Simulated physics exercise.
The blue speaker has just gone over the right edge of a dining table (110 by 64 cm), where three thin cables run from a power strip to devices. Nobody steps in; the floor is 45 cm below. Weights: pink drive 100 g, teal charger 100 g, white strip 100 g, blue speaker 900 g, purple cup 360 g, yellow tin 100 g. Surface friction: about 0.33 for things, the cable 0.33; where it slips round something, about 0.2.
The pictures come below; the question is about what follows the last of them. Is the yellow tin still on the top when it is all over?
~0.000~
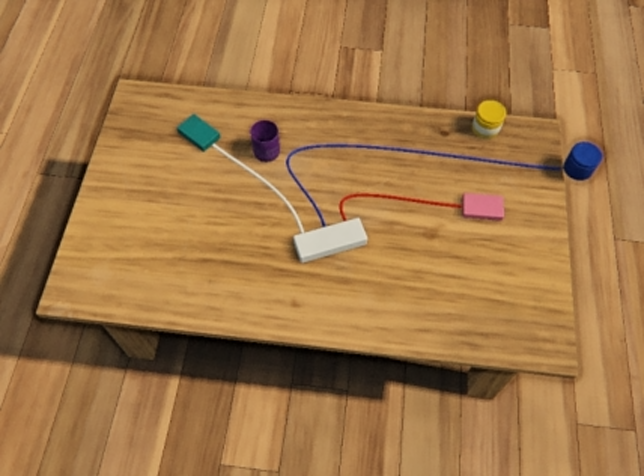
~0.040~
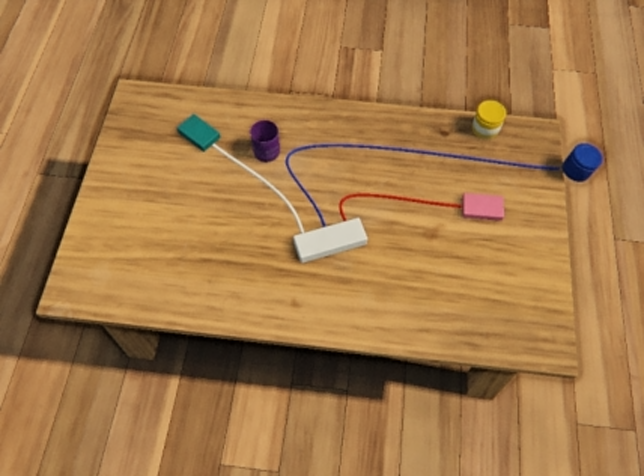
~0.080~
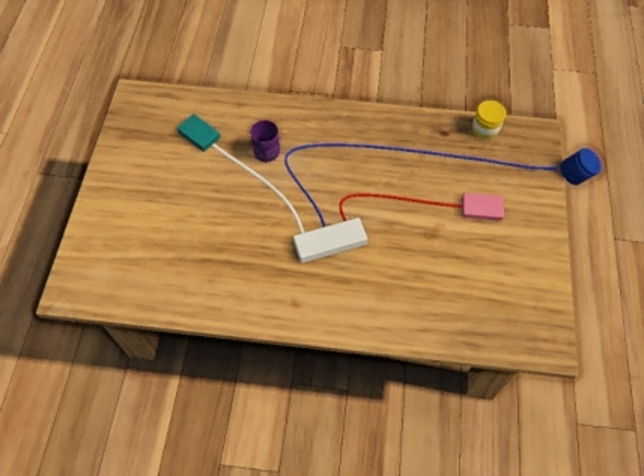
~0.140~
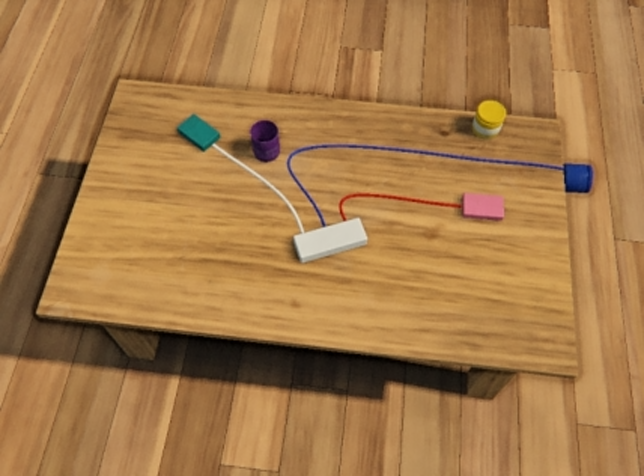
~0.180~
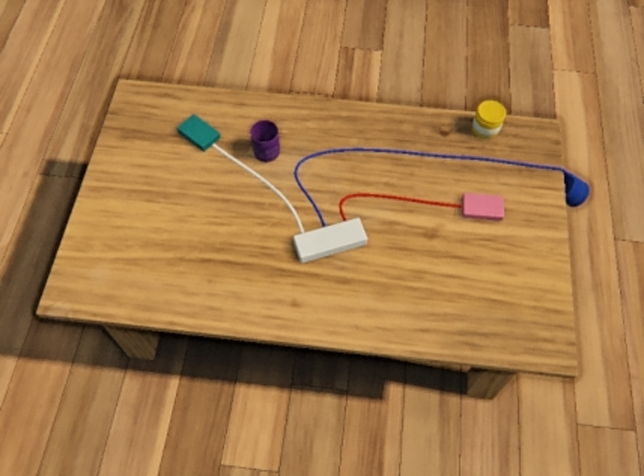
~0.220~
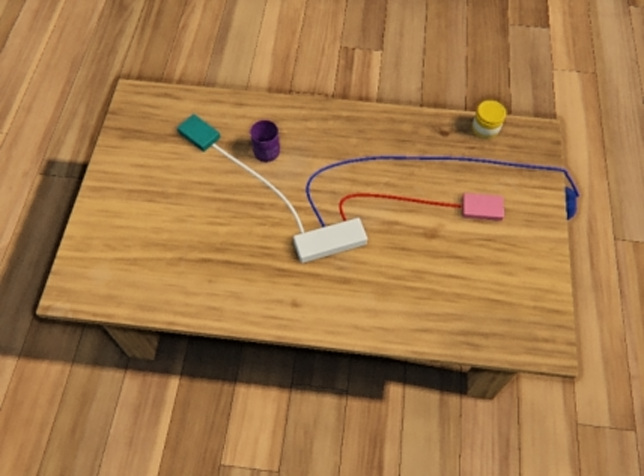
Yes, it stays up.
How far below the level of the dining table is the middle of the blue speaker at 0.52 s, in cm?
Depth: About 40 cm.
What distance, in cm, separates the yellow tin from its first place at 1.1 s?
0 cm, roughly.
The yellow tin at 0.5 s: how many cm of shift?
Looks like close to 0 cm, more or less.
After 0.5 s, the strip's end of the blue cable at (390, 184); white strip 19 cm off its start, teal charger 13 cm off its start, pink drive 3 cm off its start.
After 0.8 s, the strip's end of the blue cable at (394, 169); white strip 22 cm off its start, teal charger 15 cm off its start, pink drive 3 cm off its start.
After 1.1 s, the strip's end of the blue cable at (394, 169); white strip 22 cm off its start at (381, 163), teal charger 15 cm off its start at (240, 168), pink drive 3 cm off its start at (493, 214).
After 1.4 s, the strip's end of the blue cable at (394, 169); white strip 22 cm off its start, teal charger 15 cm off its start, pink drive 3 cm off its start.
After 2.6 s, the strip's end of the blue cable at (394, 169); yellow tin 0 cm off its start at (492, 111), white strip 22 cm off its start at (381, 163), teal charger 15 cm off its start at (240, 168), pink drive 3 cm off its start at (493, 214).
